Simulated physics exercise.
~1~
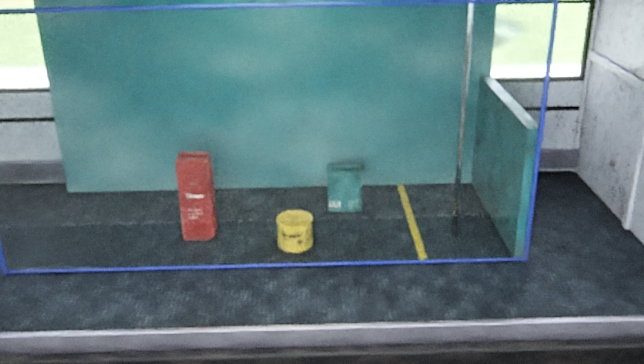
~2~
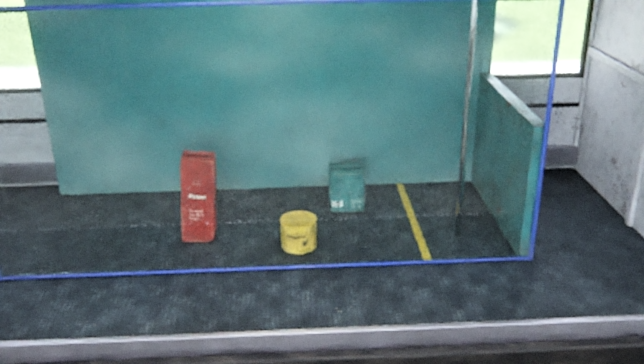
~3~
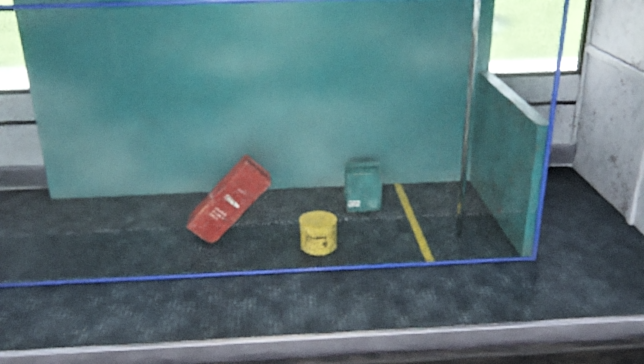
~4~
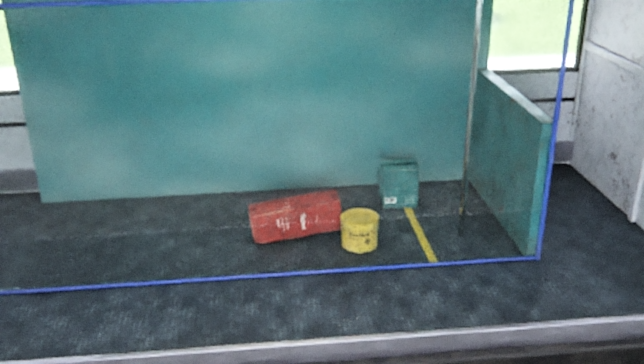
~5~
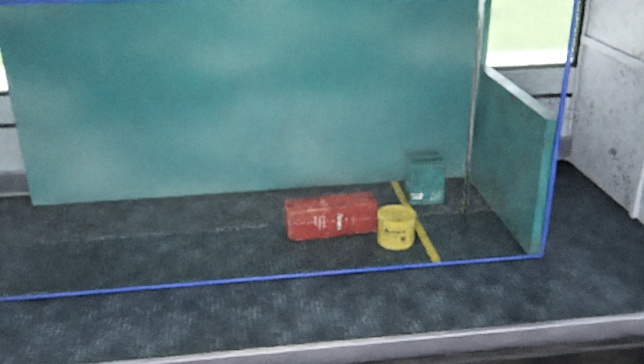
A tall red box standing on a dark floor behind a blue-edged clear panel tipped over to the right and slid on its side, stopping short of a yellow line with a yellow bucket, while a teal pack slid upright past the line.
